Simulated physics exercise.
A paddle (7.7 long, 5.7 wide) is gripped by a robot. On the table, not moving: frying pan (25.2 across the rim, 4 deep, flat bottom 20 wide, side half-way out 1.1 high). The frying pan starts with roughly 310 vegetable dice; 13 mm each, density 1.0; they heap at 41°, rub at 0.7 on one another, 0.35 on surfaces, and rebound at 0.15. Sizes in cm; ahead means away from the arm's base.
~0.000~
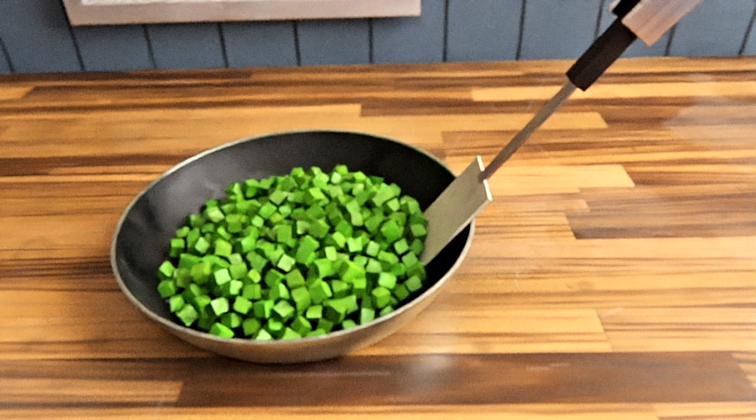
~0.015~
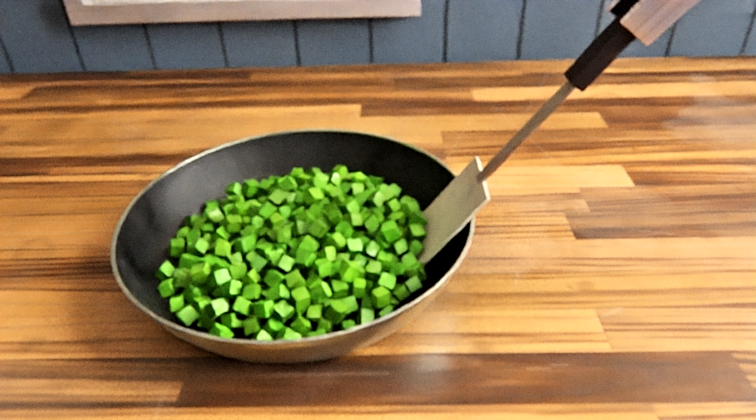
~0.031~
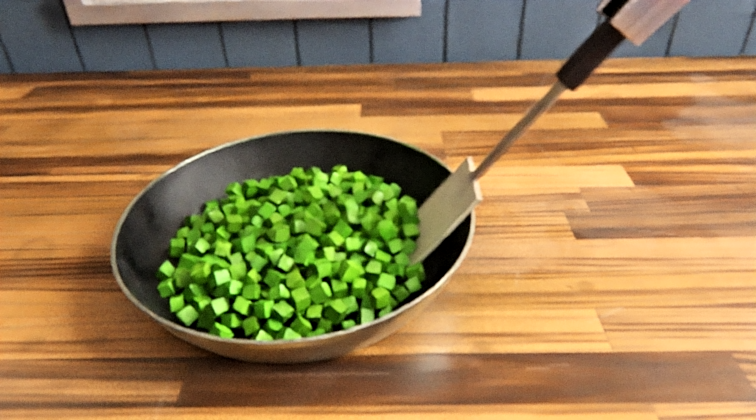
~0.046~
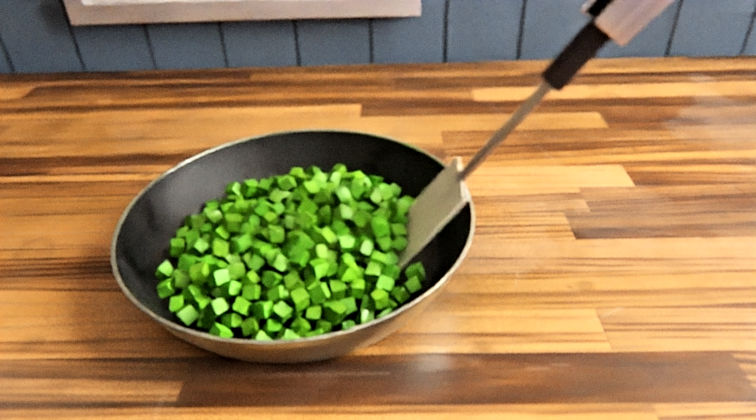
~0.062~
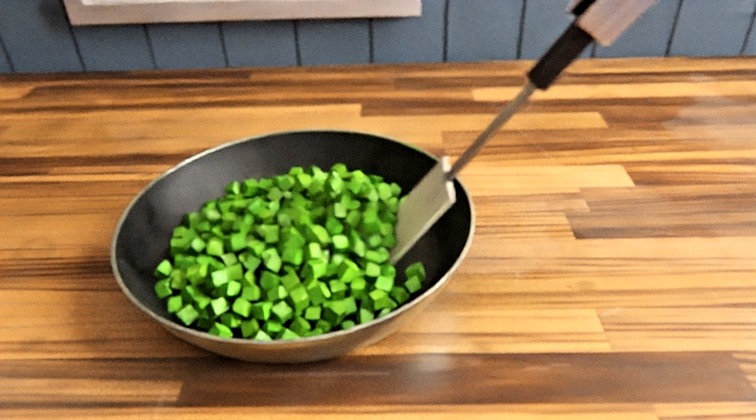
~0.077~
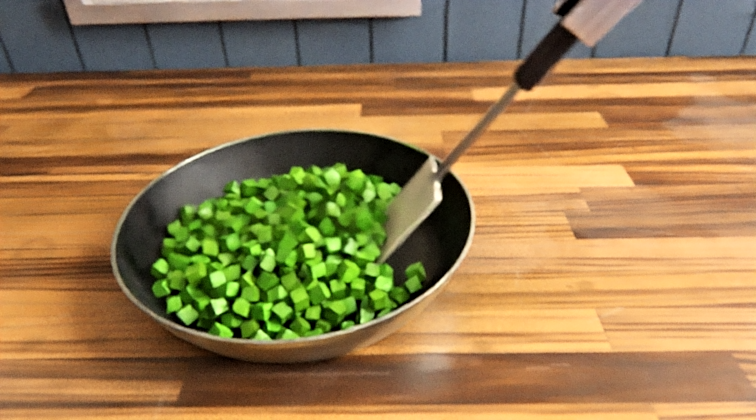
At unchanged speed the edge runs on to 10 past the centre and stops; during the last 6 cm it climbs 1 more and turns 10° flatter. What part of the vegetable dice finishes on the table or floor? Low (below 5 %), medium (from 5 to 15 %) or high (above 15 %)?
Answer: Medium; from 5 to 15 % of the vegetable dice finish on the table or floor.
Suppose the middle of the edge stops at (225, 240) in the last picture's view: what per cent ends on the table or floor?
About 0 per cent.
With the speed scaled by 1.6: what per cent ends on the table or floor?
Some 20 per cent.
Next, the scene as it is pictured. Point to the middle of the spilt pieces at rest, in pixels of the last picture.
Around (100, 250).
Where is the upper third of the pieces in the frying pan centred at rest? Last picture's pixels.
Around (181, 221).
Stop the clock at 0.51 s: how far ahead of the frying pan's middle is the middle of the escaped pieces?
About 16 cm.
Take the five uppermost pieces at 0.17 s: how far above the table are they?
Roughly 5 cm.
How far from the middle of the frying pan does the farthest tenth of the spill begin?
Some 20 cm.
After 0.17 s, sloping 53°, highest piece 5 above the table; 314 in the frying pan.
After 0.27 s, sloping 50°, highest piece 6 above the table; 314 in the frying pan.
After 0.51 s, sloping 43°, highest piece 7 above the table; 287 in the frying pan, 26 on the table or floor, 1 on the blade or in flight.
After 1.56 s, sloping 43°, highest piece 7 above the table; 285 in the frying pan, 29 on the table or floor.
In the end, 285 in the frying pan, 29 on the table or floor. That is 9 % on the table or floor.
